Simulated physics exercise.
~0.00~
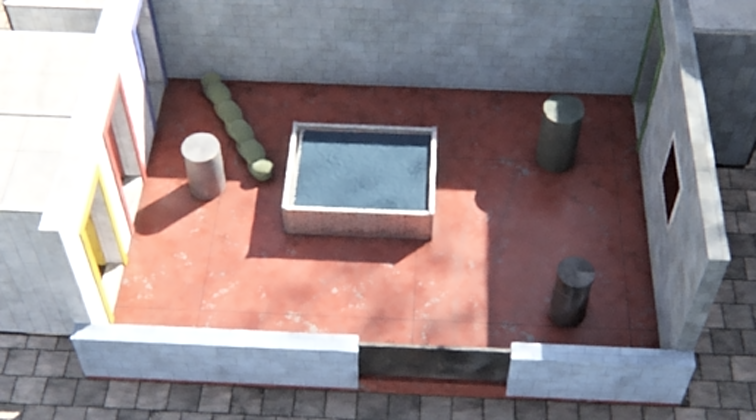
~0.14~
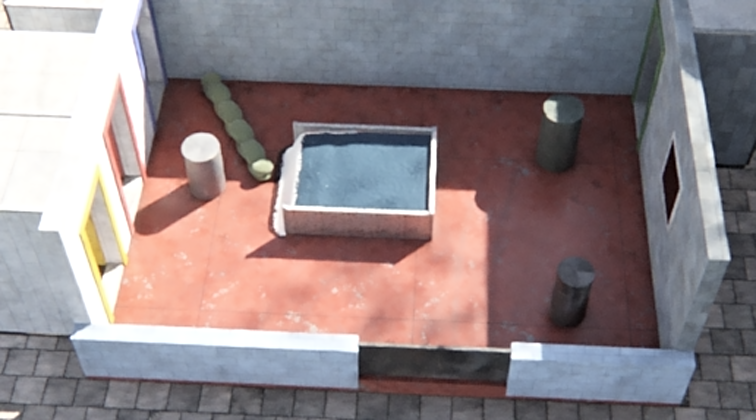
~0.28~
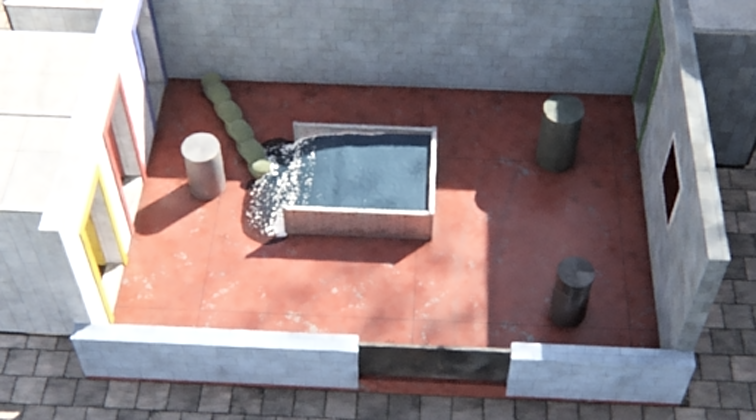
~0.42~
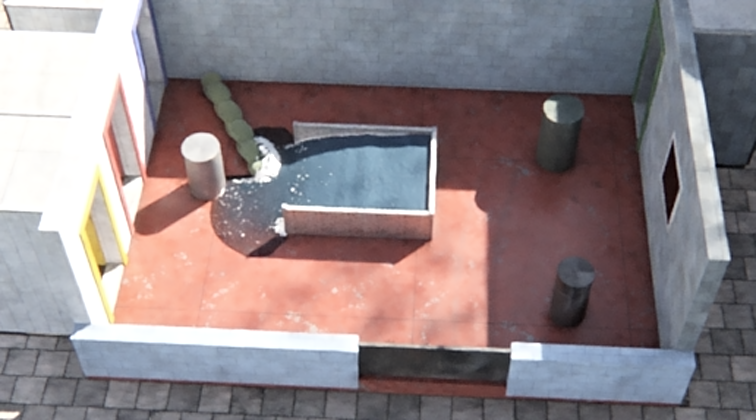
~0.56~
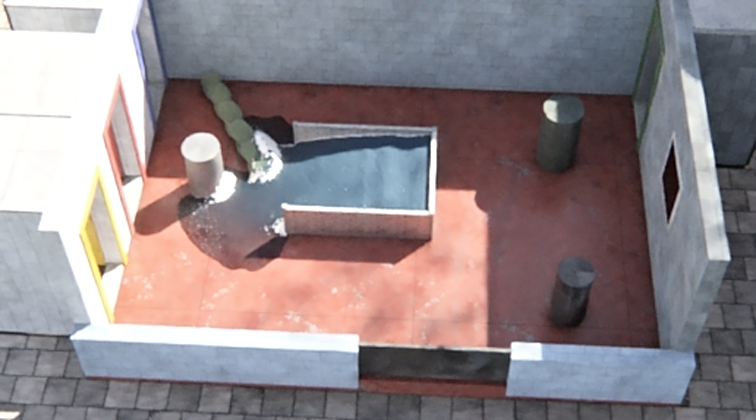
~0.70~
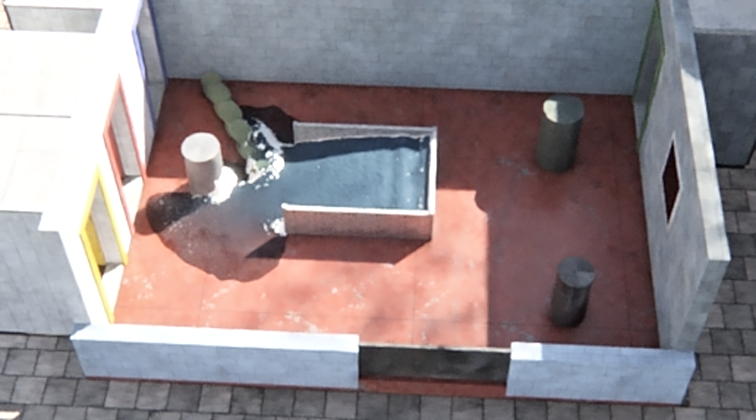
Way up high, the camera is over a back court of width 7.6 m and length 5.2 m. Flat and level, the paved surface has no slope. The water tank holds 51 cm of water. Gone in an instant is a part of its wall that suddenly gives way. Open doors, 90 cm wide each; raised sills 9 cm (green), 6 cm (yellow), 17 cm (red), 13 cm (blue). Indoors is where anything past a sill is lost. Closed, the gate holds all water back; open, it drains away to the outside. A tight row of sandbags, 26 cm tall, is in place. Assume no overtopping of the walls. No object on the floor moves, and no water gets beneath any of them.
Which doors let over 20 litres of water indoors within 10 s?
Green door: Under the set amount; yellow door: Past the set amount; red door: Under the set amount; blue door: Under the set amount.
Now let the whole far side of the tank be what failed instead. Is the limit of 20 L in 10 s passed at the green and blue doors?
The green door comes out more than that and the blue door less than that.
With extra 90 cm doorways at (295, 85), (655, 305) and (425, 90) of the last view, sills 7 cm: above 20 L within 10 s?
The first one exceeds it, the second one doesn't reach it, and the third one doesn't reach it.
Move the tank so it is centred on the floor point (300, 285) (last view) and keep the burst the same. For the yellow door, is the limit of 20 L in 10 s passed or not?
Against the limit, the yellow door gets more than that.
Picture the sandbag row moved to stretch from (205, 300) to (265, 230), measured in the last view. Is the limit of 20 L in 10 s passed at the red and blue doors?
Red within the limit, blue exceeded.
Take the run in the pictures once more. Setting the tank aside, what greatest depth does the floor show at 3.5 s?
Up to near 22 cm.
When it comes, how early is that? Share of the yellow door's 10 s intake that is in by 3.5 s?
Share by then: ~ 50 %.
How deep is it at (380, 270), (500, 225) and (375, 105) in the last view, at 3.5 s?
Spot one 0 cm, spot two 0 cm, spot three 4 cm.
After 1.4 s water covers 20 % of the floor and is deepest (34 cm) near (275, 176); green door not reached, yellow door 6 cm at the sill, 0 L in, red door 15 cm at the sill, 2 L in, blue door not reached.
After 2.2 s water covers 30 % of the floor and is deepest (35 cm) near (105, 352); green door not reached, yellow door 16 cm at the sill, 20 L in, red door 17 cm at the sill, 7 L in, blue door 11 cm at the sill, 0 L in.
After 3.5 s water covers 45 % of the floor and is deepest (22 cm) near (105, 352); green door not reached, yellow door 14 cm at the sill, 66 L in, red door 11 cm at the sill, 10 L in, blue door 14 cm at the sill, 2 L in.
After 6.0 s water covers 75 % of the floor and is deepest (12 cm) near (138, 207); green door 5 cm at the sill, 0 L in, yellow door 9 cm at the sill, 116 L in, red door 10 cm at the sill, 10 L in, blue door 8 cm at the sill, 5 L in.
After 10.0 s water covers 95 % of the floor and is deepest (8 cm) near (105, 352); green door 4 cm at the sill, 0 L in, yellow door 7 cm at the sill, 125 L in, red door 5 cm at the sill, 10 L in, blue door 6 cm at the sill, 5 L in.
